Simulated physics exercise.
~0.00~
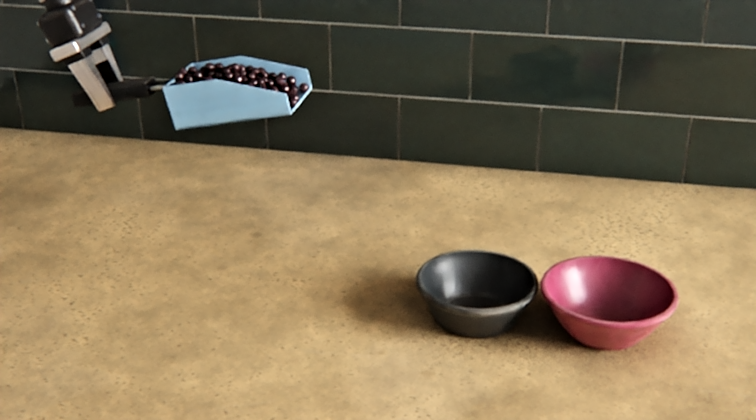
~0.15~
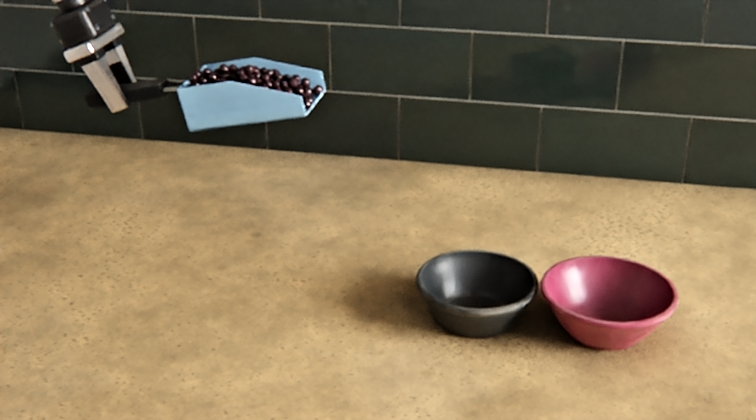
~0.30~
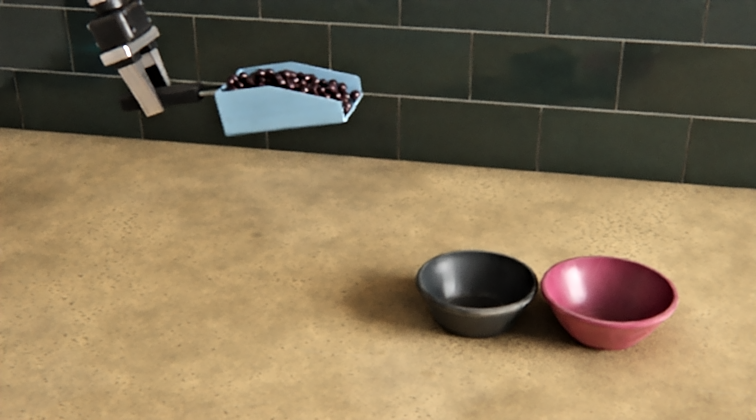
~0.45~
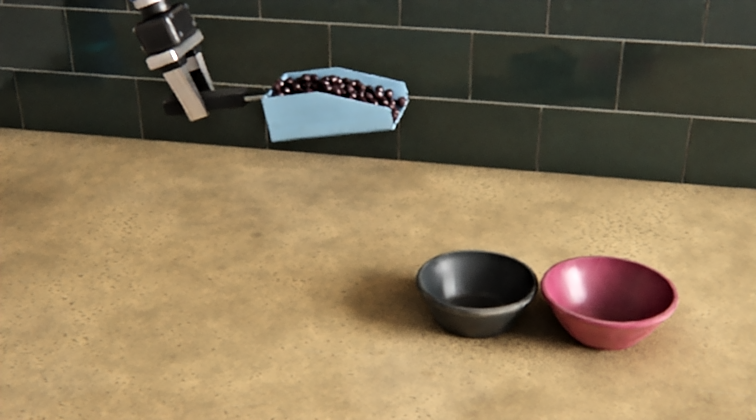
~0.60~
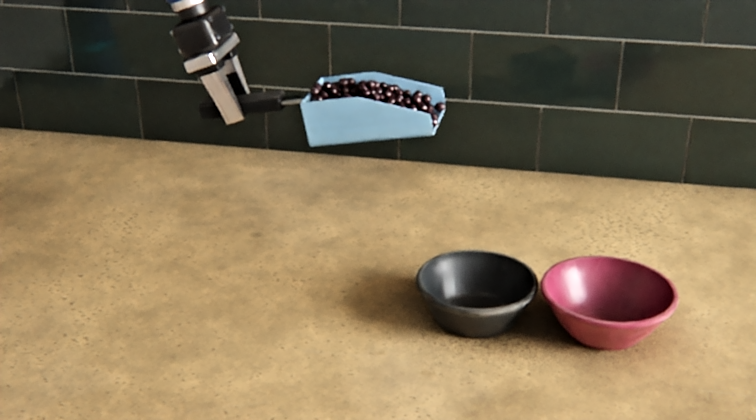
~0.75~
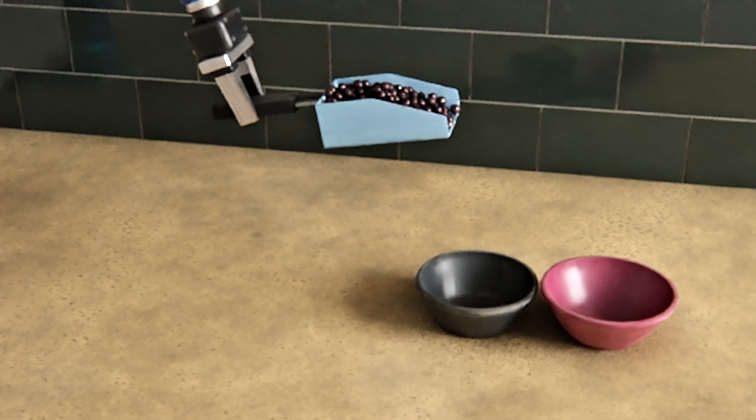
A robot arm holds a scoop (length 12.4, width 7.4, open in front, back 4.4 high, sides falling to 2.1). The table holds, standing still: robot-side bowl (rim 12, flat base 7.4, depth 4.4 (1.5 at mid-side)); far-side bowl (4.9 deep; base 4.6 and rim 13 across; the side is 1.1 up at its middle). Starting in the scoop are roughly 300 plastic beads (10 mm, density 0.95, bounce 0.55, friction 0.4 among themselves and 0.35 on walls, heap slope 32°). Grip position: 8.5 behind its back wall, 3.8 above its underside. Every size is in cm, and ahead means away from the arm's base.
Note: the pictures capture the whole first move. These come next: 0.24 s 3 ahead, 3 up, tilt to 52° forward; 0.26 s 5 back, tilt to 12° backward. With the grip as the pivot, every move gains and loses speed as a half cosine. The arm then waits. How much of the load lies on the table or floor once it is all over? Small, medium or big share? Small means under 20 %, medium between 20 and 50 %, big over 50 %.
A big share.
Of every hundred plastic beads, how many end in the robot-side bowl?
The share is near 25 per cent.
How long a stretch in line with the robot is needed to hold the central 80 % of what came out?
I'd estimate near 28 cm.
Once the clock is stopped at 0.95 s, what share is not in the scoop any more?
Share gone: Around 40 %.
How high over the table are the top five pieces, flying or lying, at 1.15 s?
Height: Some 16 cm.
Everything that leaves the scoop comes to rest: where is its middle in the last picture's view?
Around pixel (433, 307).
After 0.95 s, tilted 48° forward, highest piece 15 above the table; 179 on the scoop, 45 in the robot-side bowl, 3 on the table or floor, 68 in flight or on a rim.
After 1.15 s, tilted 9° forward, highest piece 17 above the table; 189 on the table or floor, 81 in the robot-side bowl, 25 in flight or on a rim.
After 1.45 s, tilted 12° backward, highest piece 6 above the table; 199 on the table or floor, 77 in the robot-side bowl, 15 in the far-side bowl, 4 in flight or on a rim.
After 2.50 s, tilted 12° backward, highest piece 2 above the table; 203 on the table or floor, 77 in the robot-side bowl, 15 in the far-side bowl.
In the end, 203 on the table or floor, 77 in the robot-side bowl, 15 in the far-side bowl. That is 69 % on the table or floor.
